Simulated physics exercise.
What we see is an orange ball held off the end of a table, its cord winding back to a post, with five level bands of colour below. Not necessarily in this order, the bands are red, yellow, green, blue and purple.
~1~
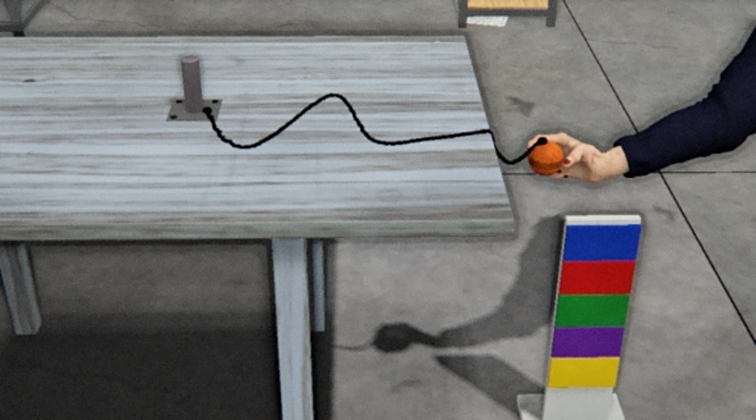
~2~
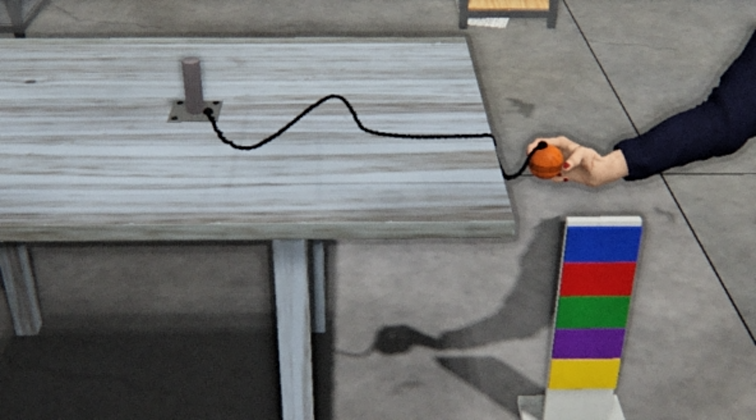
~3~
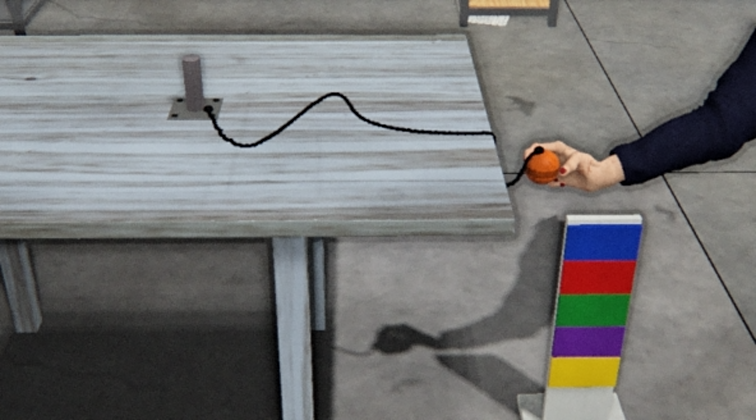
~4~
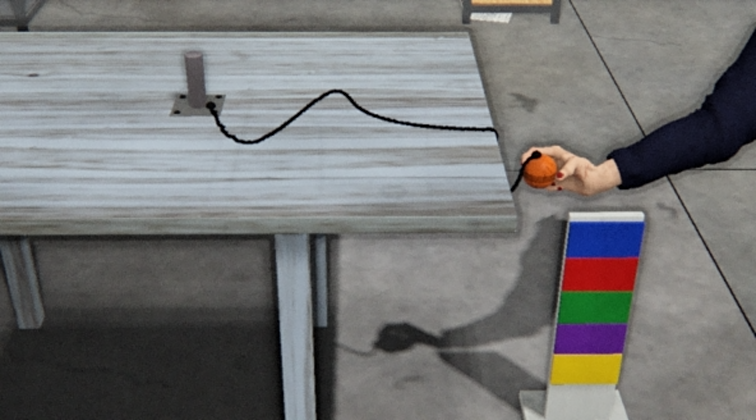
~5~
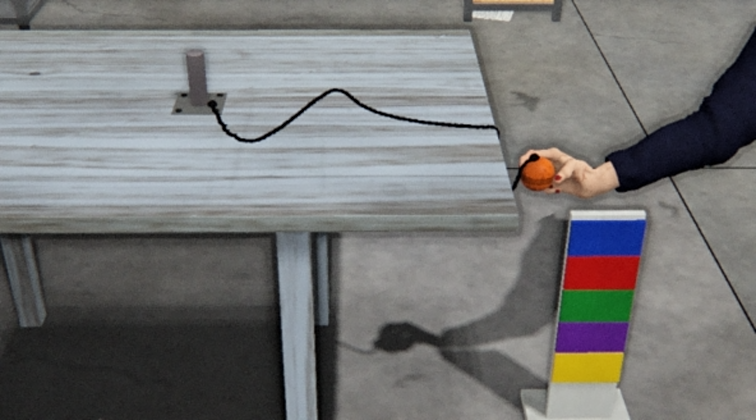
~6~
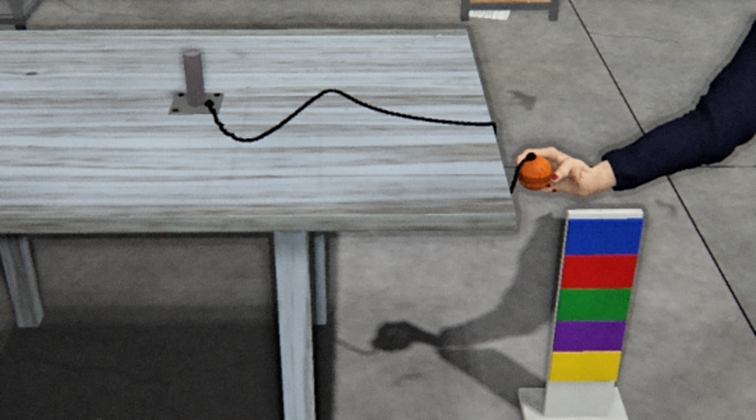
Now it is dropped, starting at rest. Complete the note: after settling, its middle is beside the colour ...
... Yellow.
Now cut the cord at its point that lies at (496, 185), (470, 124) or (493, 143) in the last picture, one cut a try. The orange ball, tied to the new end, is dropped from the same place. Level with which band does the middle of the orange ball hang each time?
In the order given, it comes out as green; blue; red.
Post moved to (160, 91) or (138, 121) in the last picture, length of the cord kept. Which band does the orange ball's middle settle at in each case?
Going case by case, it's purple and then purple.
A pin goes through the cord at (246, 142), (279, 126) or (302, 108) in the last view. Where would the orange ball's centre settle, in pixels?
Result per try (px, approx.): (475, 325); (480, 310); (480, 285).
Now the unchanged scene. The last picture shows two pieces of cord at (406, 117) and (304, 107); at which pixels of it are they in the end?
First point (485, 167), second point (402, 108).
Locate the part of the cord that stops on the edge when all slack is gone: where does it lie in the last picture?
Close to (360, 103).
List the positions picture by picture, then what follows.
Orange ball (546, 158); blue (602, 245); red (597, 279); green (593, 312); purple (588, 344); yellow (584, 374), in the first frame.
Orange ball (545, 162); cord through (221, 133) (282, 131) (341, 98) (381, 134) (488, 138), in the second frame.
Orange ball (542, 167), in the third frame.
Orange ball (539, 171); cord through (223, 127) (284, 126) (343, 93) (405, 123) (496, 149), in the fourth frame.
Orange ball (537, 174), in the fifth frame.
Orange ball (534, 173); cord through (222, 125) (283, 123) (343, 94) (420, 119) (493, 159), in the sixth frame.
Soon after, ball near (514, 334); level with purple.
After that, ball near (448, 359); level with yellow.
And then, ball near (483, 352); level with yellow.
In the end, ball near (468, 356); level with yellow. The yellow one.
